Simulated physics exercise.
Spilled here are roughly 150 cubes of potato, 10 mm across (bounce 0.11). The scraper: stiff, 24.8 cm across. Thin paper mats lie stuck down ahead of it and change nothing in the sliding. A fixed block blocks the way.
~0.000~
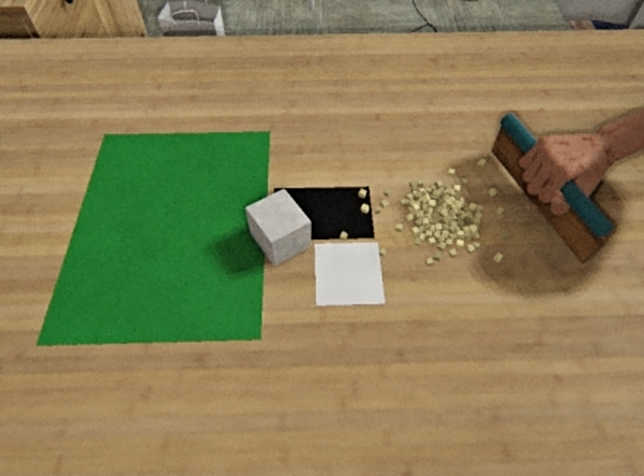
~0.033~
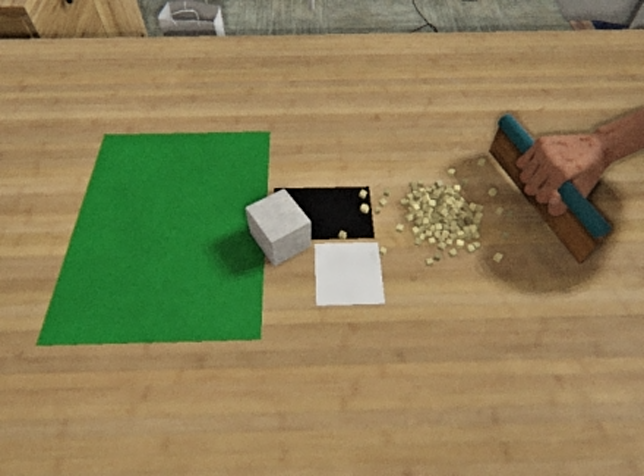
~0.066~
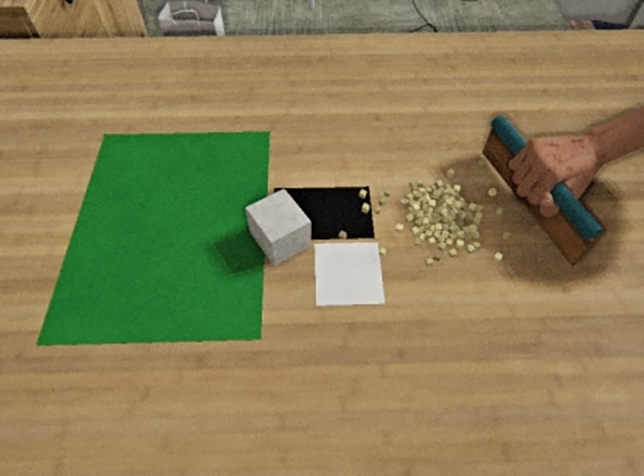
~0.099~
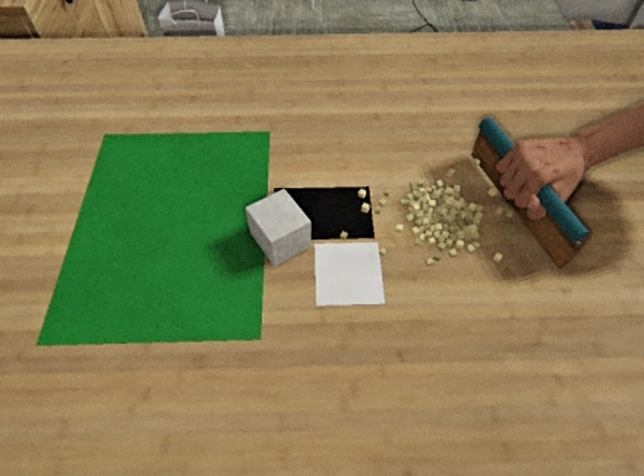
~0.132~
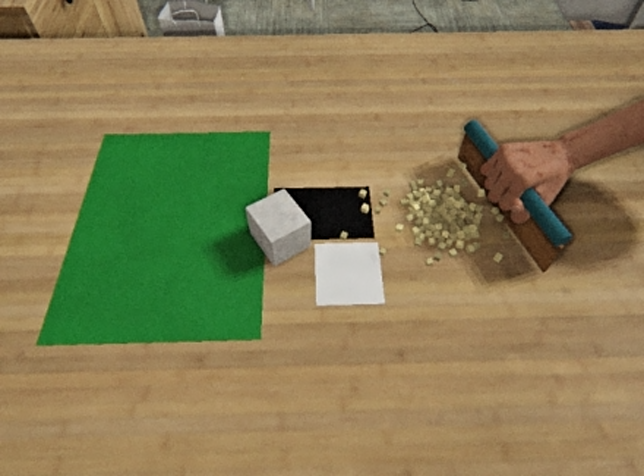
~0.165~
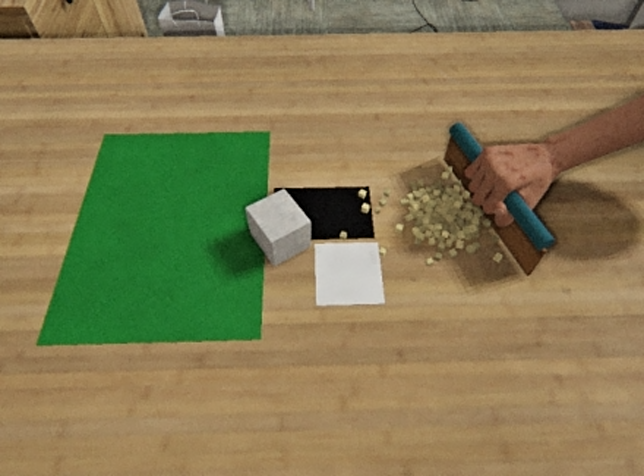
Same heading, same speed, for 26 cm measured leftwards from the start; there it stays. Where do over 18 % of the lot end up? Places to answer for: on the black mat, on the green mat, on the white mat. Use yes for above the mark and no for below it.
Black mat: Yes; green mat: No; white mat: Yes.
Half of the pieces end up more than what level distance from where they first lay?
Close to 16 cm, measured level.
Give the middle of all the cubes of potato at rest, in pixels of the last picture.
Somewhere close to (340, 239).
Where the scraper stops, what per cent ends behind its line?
0 per cent.
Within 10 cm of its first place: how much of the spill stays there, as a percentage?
I'd put it at close to 0 percent.
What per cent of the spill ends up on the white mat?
It works out to roughly 35 percent.
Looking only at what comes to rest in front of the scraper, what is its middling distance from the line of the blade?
6 cm.
After 0.33 s, scraper 22 cm from its start, spill 16 cm wide; white mat 5 %, black mat 15 %, off the mats 80 %.
After 0.50 s, scraper 26 cm from its start, spill 18 cm wide; white mat 35 %, black mat 45 %, off the mats 15 %.
After 0.64 s, scraper 26 cm from its start, spill 19 cm wide; white mat 35 %, black mat 45 %, off the mats 15 %.
At rest (1.4 s), white mat 35 %, black mat 45 %, green mat 0 %, off the mats 20 %.
